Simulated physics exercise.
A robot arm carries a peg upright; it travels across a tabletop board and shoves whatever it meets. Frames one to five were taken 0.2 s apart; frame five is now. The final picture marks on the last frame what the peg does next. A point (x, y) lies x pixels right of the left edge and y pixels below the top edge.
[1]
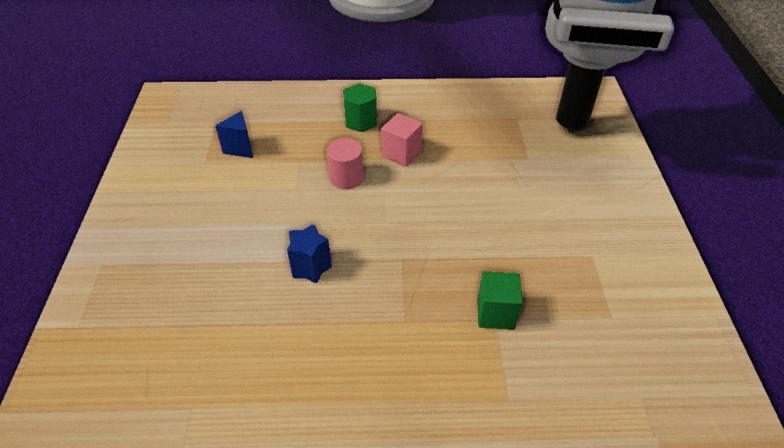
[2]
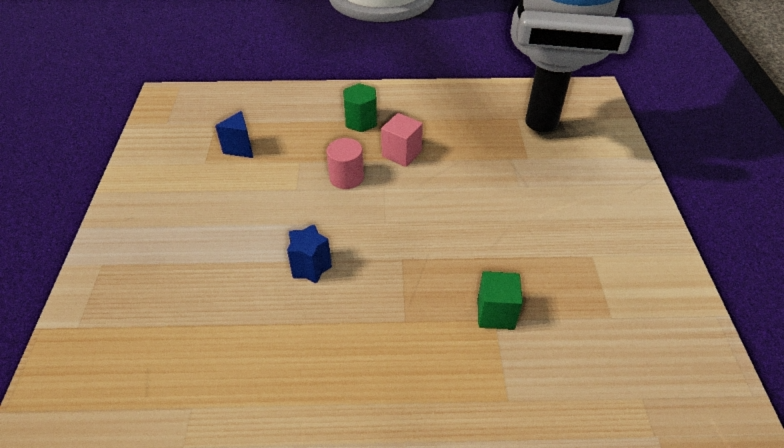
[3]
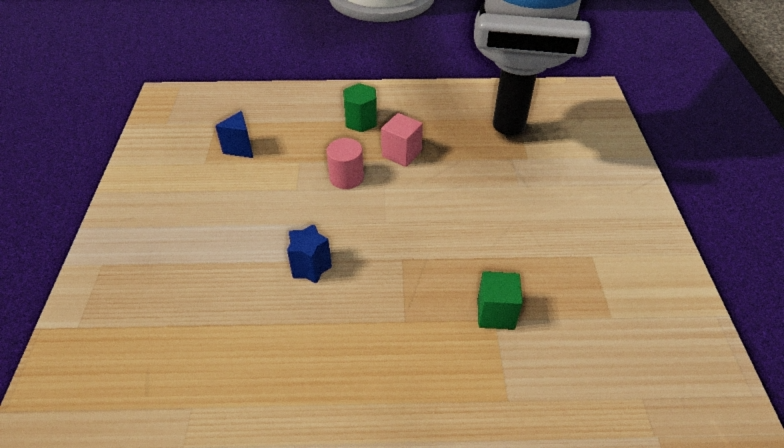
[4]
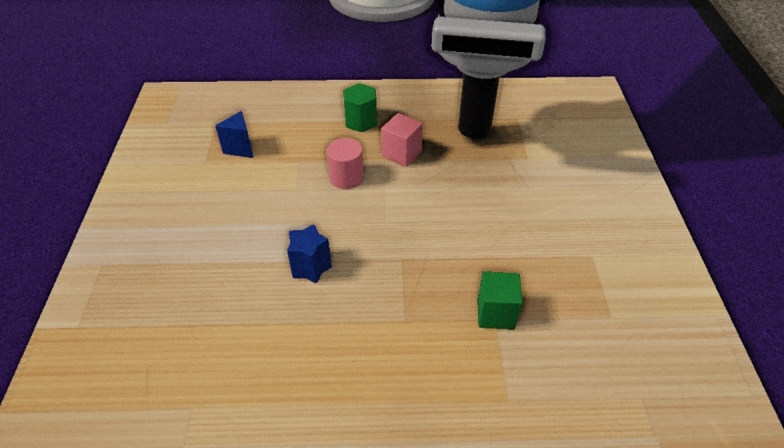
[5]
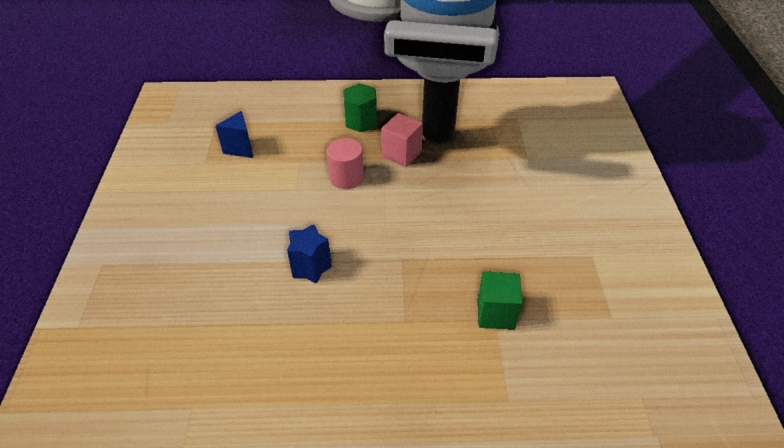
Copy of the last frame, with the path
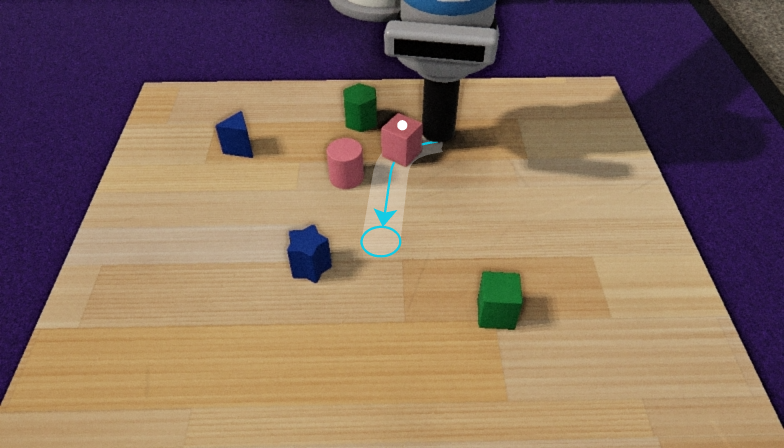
A robot arm with a black peg slides left across the board toward the pink cube.
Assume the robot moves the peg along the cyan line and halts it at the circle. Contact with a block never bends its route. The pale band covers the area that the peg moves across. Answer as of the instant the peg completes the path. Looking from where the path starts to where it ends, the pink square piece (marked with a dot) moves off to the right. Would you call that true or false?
The claim holds.
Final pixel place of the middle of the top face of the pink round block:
I'd say the pink round block ends with its top centre at (318, 157).
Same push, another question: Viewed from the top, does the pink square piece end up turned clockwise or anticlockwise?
That block twists clockwise.
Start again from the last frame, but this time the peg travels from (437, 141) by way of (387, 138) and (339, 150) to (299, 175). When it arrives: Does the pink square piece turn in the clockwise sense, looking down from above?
No, I don't think so.
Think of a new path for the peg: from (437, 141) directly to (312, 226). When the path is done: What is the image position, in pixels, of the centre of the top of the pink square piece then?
I expect it at (351, 138).
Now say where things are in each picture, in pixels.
The first frame shows lower end of the peg at (572, 120), tops of blocks, pink round block at (345, 149), green hexagon at (360, 93), pink square piece at (402, 125).
The second frame shows peg at (542, 123), blocks as before.
The third frame shows peg at (509, 125), blocks as before.
The fourth frame shows peg at (475, 129), blocks as before.
The fifth frame shows peg at (438, 132), pink round block at (345, 149), green hexagon at (360, 93), pink square piece at (402, 125).
The drawn path runs from (437, 141) over (396, 160) and (387, 198) to (381, 241); the dot is on the pink square piece.
On the path given first. One third of the way, peg at (396, 151); pink round block at (335, 153); pink square piece at (366, 143), turned 30° clockwise.
Two thirds of the way, peg at (387, 189); pink round block at (318, 157); pink square piece at (354, 154), turned 60° clockwise.
At the end, peg at (381, 232); pink round block at (318, 157); green hexagon not moved; pink square piece at (354, 154), turned 60° clockwise.
